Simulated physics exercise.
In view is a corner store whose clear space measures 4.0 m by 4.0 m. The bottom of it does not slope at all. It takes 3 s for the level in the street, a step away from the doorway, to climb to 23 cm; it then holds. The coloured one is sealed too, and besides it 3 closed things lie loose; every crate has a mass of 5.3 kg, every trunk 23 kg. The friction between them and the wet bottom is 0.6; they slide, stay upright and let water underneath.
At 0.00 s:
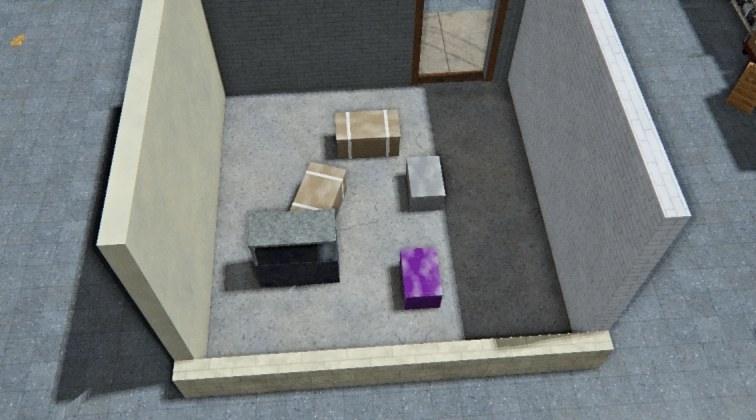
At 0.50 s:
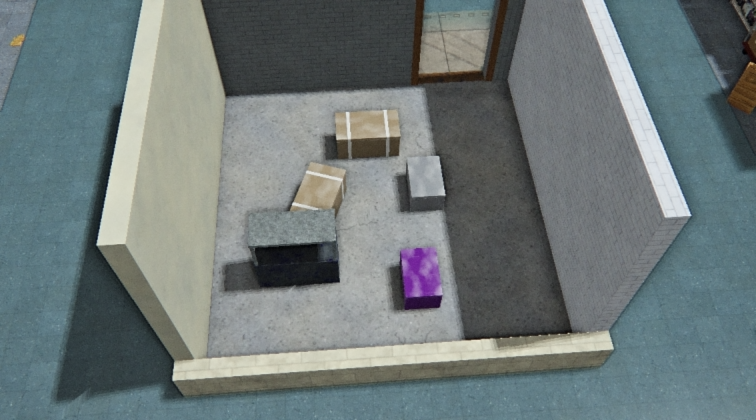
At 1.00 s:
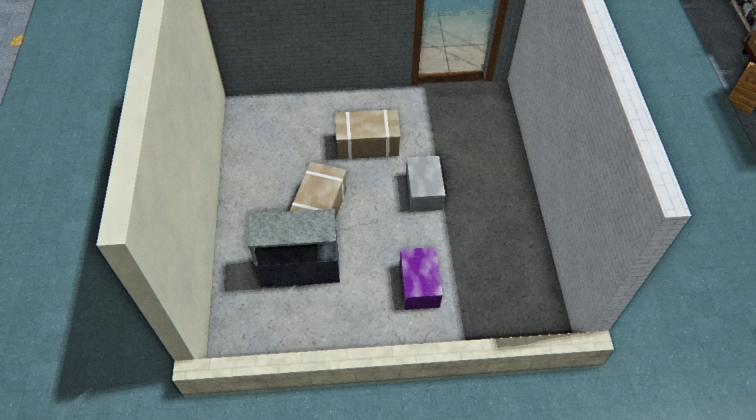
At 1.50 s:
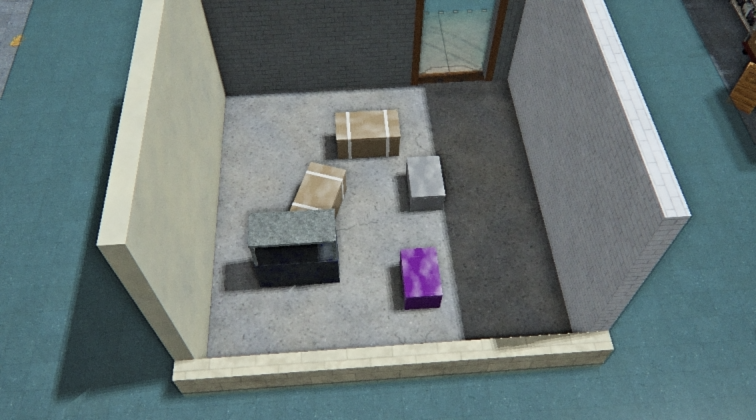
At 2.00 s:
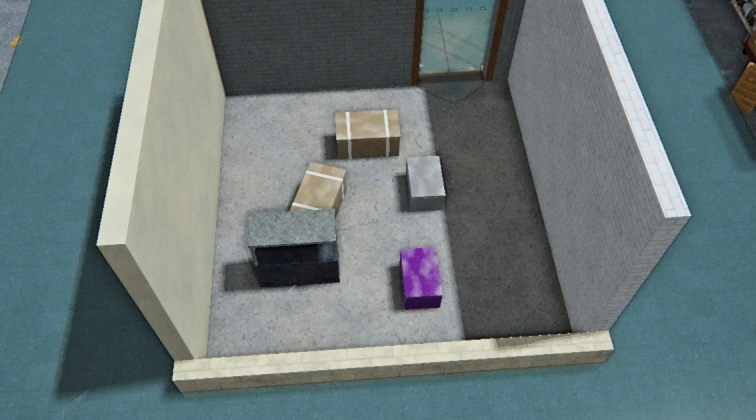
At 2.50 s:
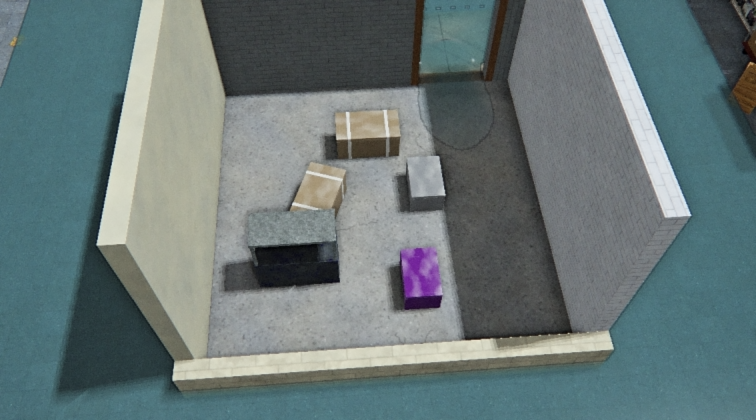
Water spreads over the paving outside a small, roofless room, turning the grey ground blue-green around its walls and beyond the glass door. A thin sheet then appears inside at the doorway and widens a little across the floor, while the purple crate and the boxes stay still.
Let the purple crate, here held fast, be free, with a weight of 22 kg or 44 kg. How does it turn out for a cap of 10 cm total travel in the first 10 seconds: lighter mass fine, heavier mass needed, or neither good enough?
Heavier mass needed.
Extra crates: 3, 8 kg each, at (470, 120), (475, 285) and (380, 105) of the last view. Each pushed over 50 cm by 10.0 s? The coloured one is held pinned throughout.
Result, in order - exceeds it; exceeds it; falls shy.
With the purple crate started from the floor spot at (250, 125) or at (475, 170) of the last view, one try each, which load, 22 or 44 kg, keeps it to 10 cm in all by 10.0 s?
At the first spot the lesser mass is plenty, at the second the heavier mass is required.
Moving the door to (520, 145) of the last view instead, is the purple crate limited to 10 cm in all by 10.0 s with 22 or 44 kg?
With that change, the small one suffices.
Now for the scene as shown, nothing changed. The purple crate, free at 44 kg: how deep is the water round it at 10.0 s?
Around 10 cm.
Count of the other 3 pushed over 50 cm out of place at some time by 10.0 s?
By my count, 1.
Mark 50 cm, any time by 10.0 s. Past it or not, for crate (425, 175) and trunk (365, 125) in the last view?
The first is beyond the mark and the second is within the mark.
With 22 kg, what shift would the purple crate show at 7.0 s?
Shift: Roughly 0 cm.
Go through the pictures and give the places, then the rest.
The purple crate at (421, 272) rests on the ground; 0.0 m2 under water; 0 of 4 have shifted, in the first frame.
The purple crate at (421, 272) rests on the ground; 0.0 m2 under water; 0 of 4 have shifted, in the second frame.
The purple crate at (421, 272), on the bottom; 0.0 m2 under water; 0 of 4 have shifted, in the third frame.
The purple crate at (421, 272), on the bottom; 0.0 m2 under water; 0 of 4 have shifted, in the fourth frame.
The purple crate at (421, 272), on the bottom; 0.2 m2 under water; 0 of 4 have shifted, in the fifth frame.
The purple crate at (421, 272) rests on the ground; water covers 1.0 m2; 0 of 4 have shifted, in the sixth frame.
After 3.5 s the purple crate would be 0 cm from its start with 22 kg and 0 cm from its start with 44 kg; 0 cm of water round it then.
After 4.5 s the purple crate would be 0 cm from its start with 22 kg and 0 cm from its start with 44 kg; 2 cm of water round it then.
After 7.0 s the purple crate would be 1 cm from its start with 22 kg and 0 cm from its start with 44 kg; 7 cm of water round it then.
After 10.0 s the purple crate would be 120 cm from its start with 22 kg and 0 cm from its start with 44 kg; 10 cm of water round it then.
